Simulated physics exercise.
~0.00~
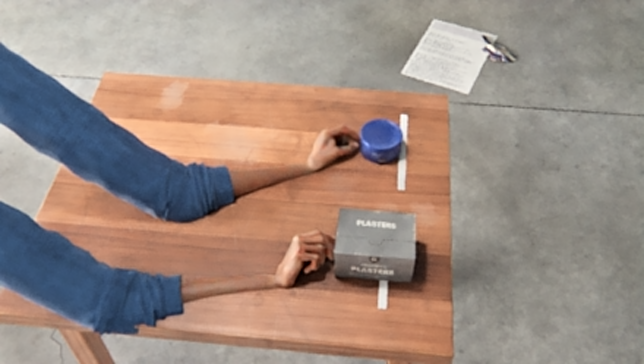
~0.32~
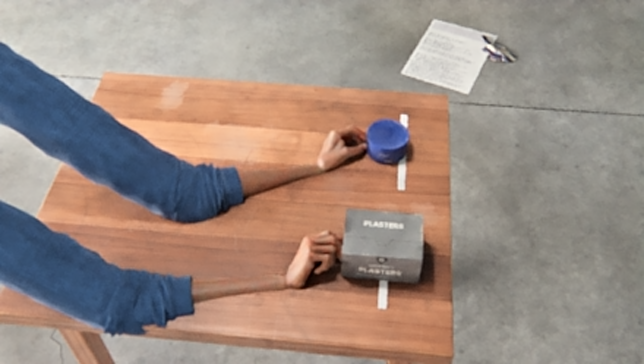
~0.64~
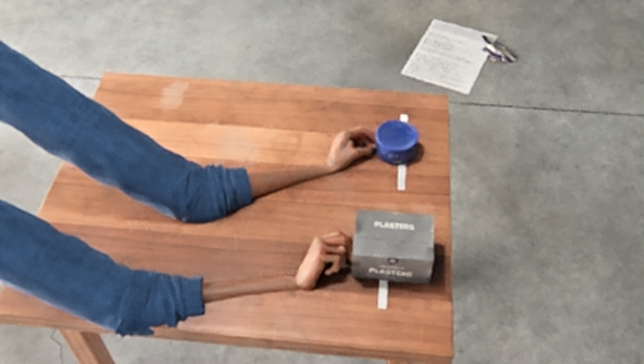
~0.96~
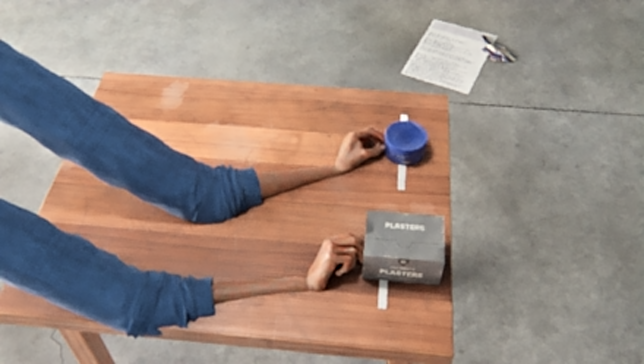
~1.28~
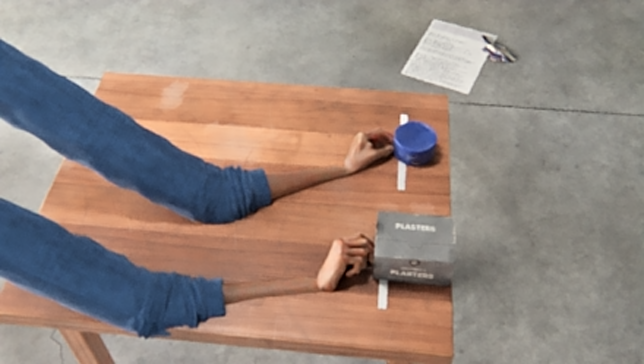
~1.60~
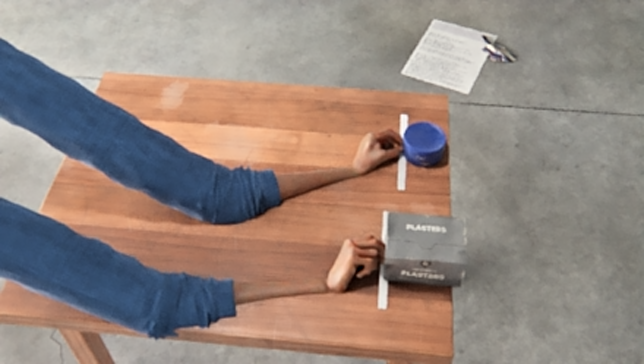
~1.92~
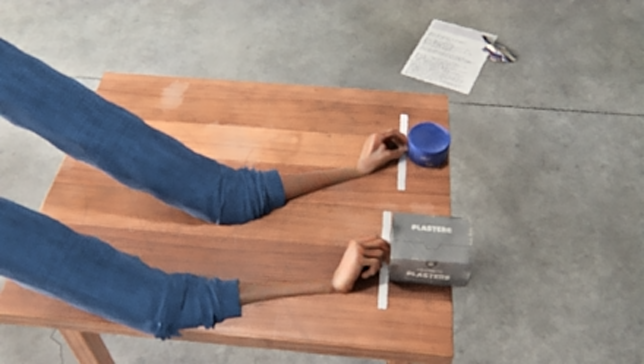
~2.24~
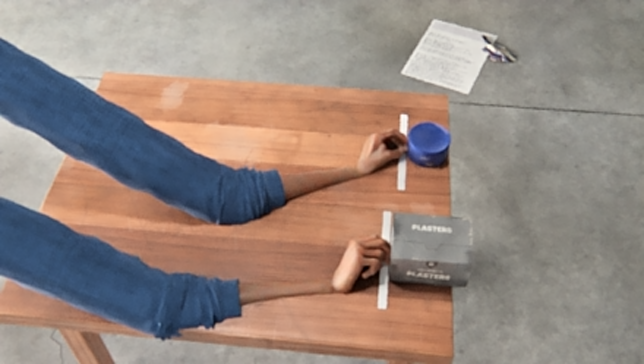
Two hands slowly push a grey box and a blue tub right, leaving both on the table.
